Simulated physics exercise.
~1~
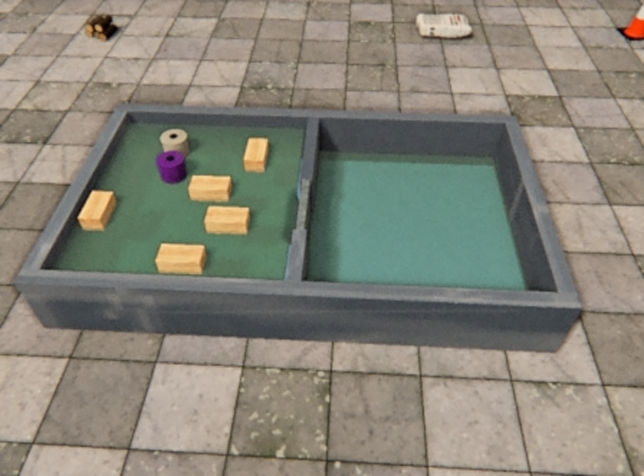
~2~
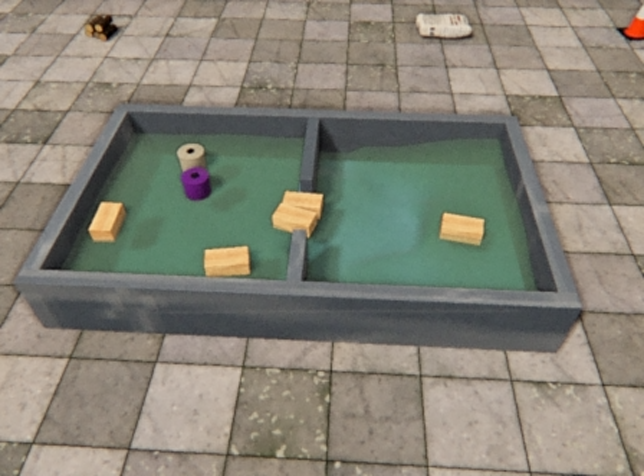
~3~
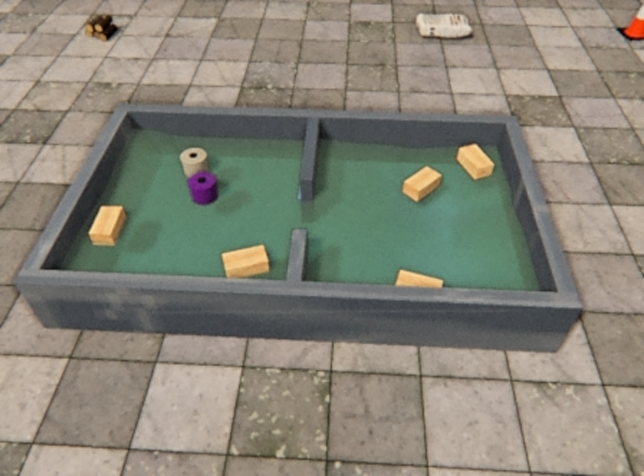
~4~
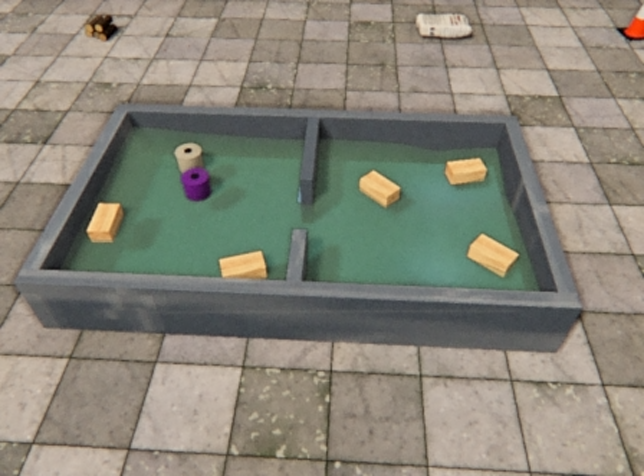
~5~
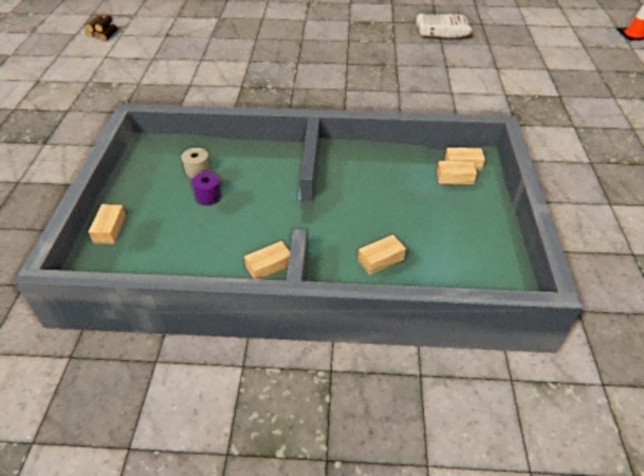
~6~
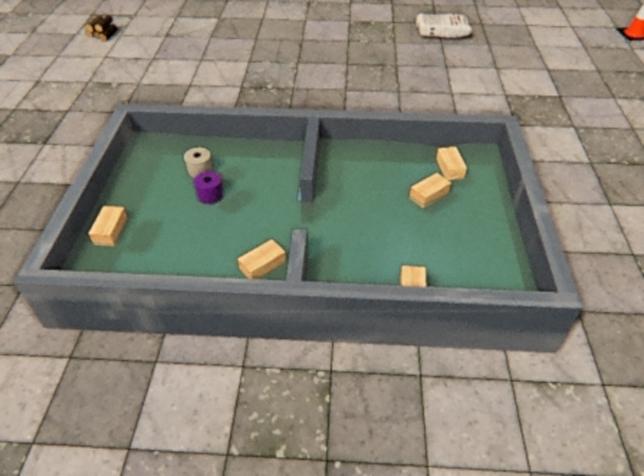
Five wooden blocks, a purple tub and a pale tub sit in the left half of a grey-walled, green-floored double basin, seen from above on stone paving. A gap opens in the dividing wall, and two blocks crowd into it while another is already in the right basin. All three then drift about the right side, turning and changing places. The tubs shift slightly right, and a block near the front wall slides toward the divider. At the end, three blocks are on the right, while the tubs and two blocks remain afloat on the left.
